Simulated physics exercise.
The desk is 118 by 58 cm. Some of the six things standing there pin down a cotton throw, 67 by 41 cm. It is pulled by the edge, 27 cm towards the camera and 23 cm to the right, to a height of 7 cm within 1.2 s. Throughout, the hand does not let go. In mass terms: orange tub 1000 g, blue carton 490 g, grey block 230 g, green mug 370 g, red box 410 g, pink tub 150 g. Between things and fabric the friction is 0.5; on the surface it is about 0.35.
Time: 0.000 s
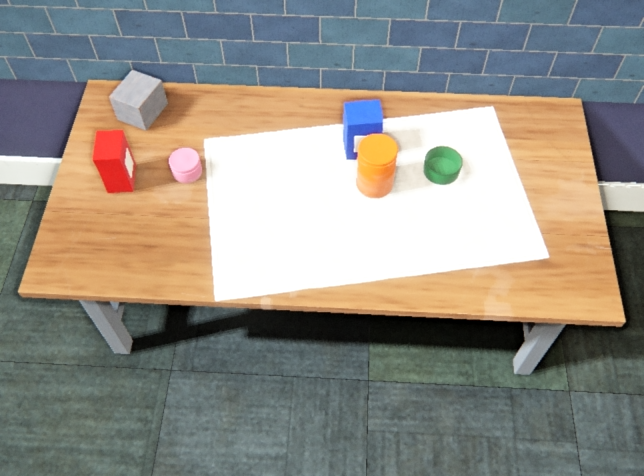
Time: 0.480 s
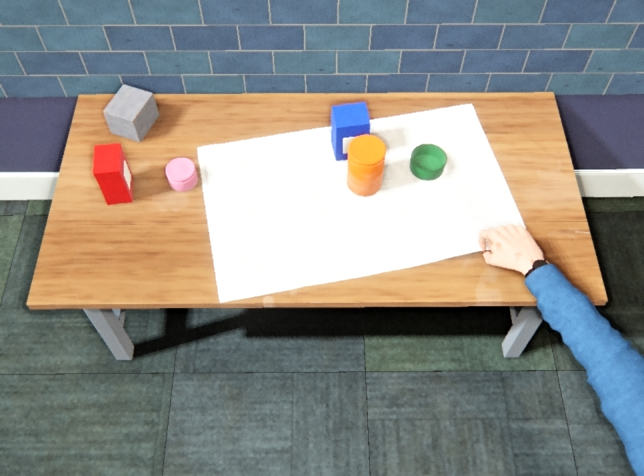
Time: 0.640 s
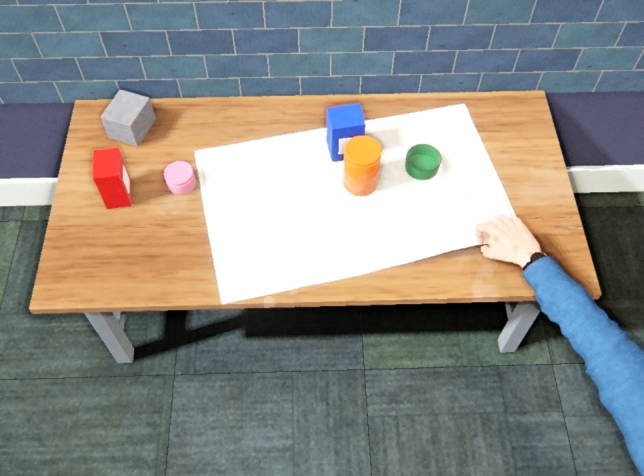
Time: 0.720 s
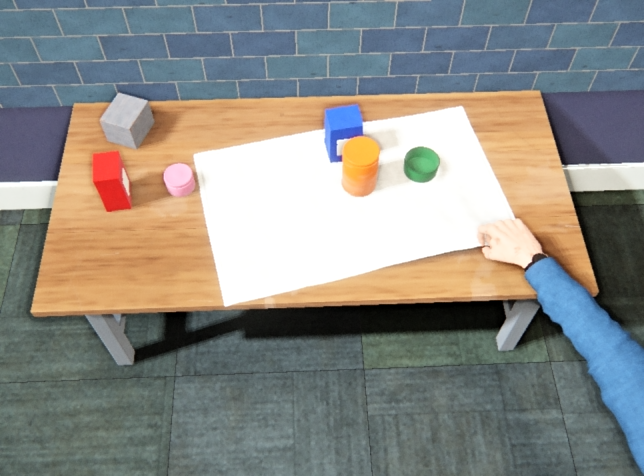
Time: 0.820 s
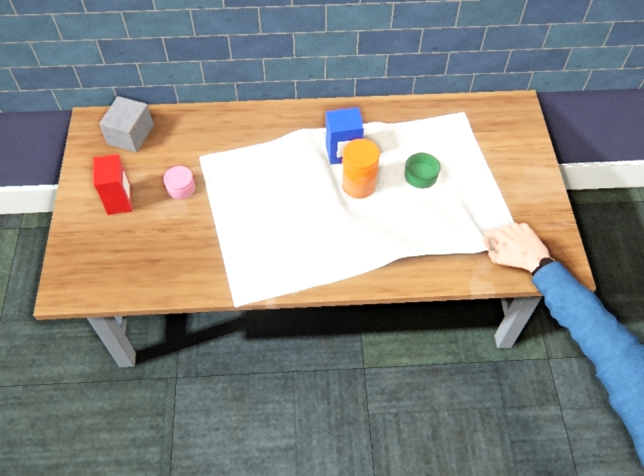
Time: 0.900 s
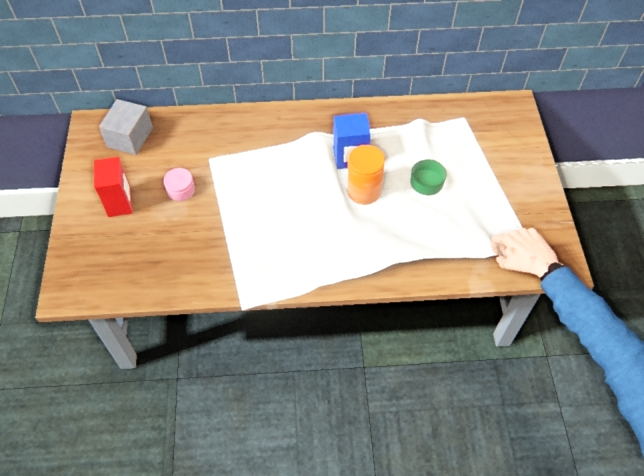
Hand gripping a white cloth's corner and tugging it slightly right, wrinkling it and shifting the blue, orange and green objects on it.
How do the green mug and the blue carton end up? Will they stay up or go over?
In short: The green mug stays up, the blue carton stays up.
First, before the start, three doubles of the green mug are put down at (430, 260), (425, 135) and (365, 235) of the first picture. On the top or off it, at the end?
Going through the three spots as listed: Ends up off the top, holds its spot and ends up off the top.
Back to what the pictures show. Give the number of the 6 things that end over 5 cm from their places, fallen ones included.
3.
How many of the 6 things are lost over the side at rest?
After counting, the figure is 0.
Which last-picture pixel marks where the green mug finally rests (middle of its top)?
End position in the last picture: Approx. (570, 264).
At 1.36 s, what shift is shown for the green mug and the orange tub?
For the green mug, 30 centimetres, and for the orange tub, 25 centimetres.
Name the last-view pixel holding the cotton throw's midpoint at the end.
It sits near (474, 290) in pixels.
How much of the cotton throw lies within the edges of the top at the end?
Roughly 45% of it.
After 1.1 s, 90 % of the cotton throw is still over the top; green mug 16 cm off its start, blue carton 13 cm off its start, orange tub 15 cm off its start.
After 1.4 s, 75 % of the cotton throw is still over the top; green mug 28 cm off its start, blue carton 23 cm off its start, orange tub 24 cm off its start.
After 1.6 s, 50 % of the cotton throw is still over the top; green mug 38 cm off its start at (554, 253), blue carton 34 cm off its start at (461, 201), orange tub 35 cm off its start at (489, 246).
After 1.8 s, 45 % of the cotton throw is still over the top; green mug 42 cm off its start, blue carton 36 cm off its start, orange tub 38 cm off its start.
After 3.4 s, 45 % of the cotton throw is still over the top; green mug 42 cm off its start at (570, 264), blue carton 36 cm off its start at (472, 209), orange tub 38 cm off its start at (501, 254).
